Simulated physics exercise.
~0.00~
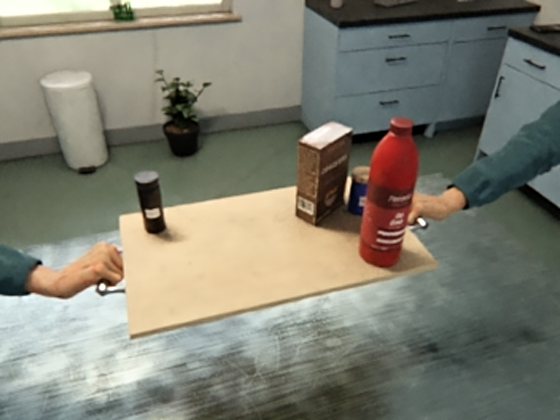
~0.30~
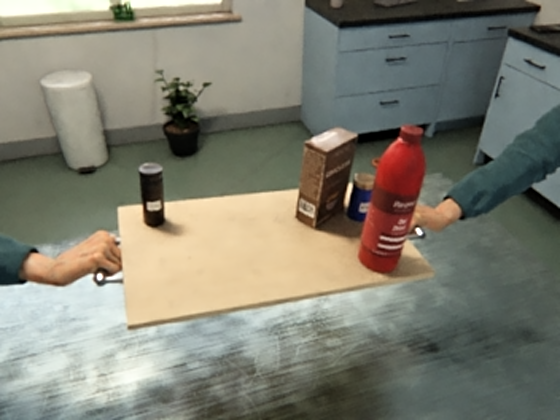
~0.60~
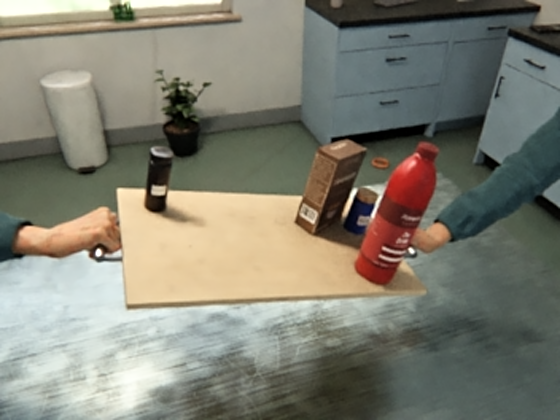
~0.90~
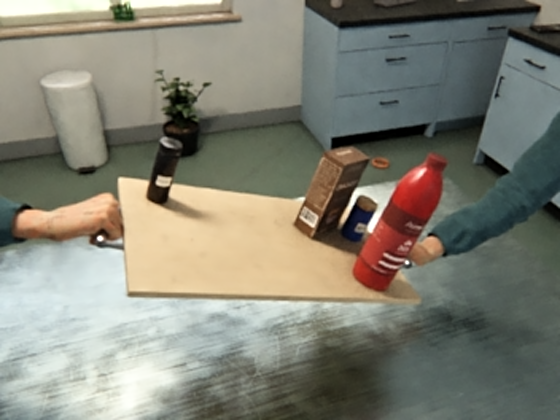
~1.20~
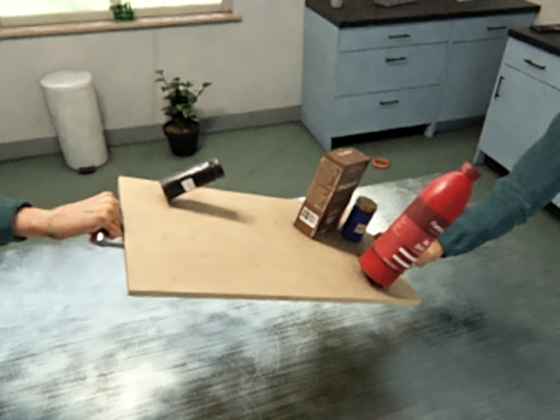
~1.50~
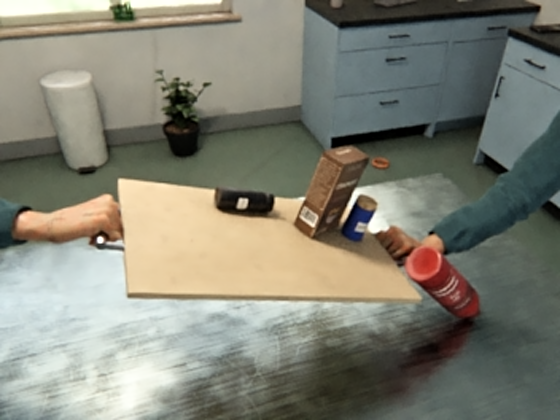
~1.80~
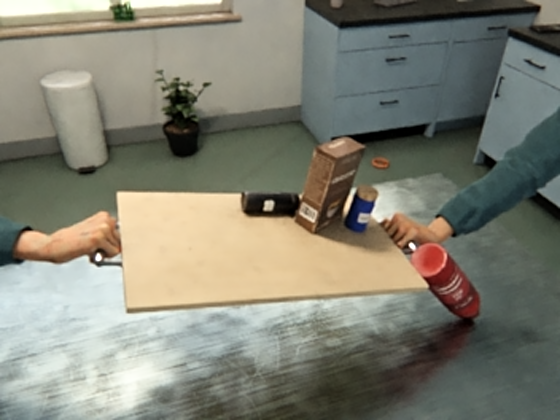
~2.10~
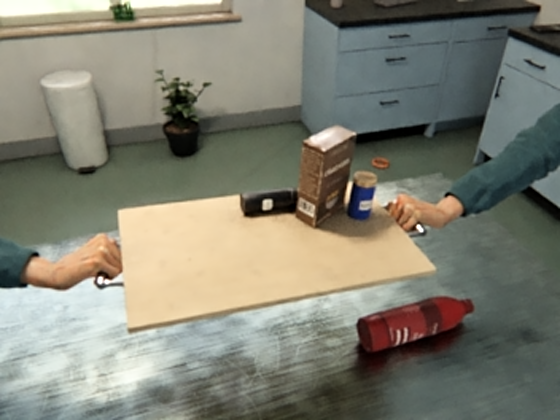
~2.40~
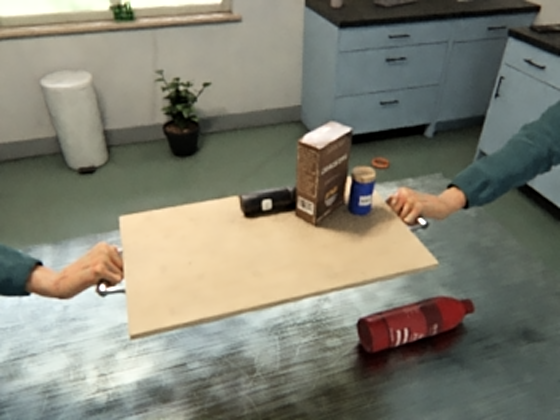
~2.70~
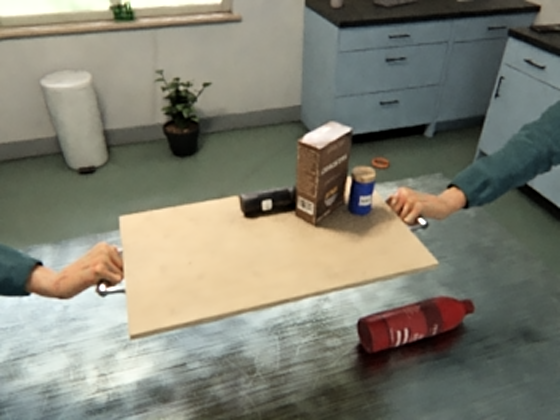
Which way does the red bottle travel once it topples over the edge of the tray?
It moves down, dropping past the right edge of the tray to the surface below.
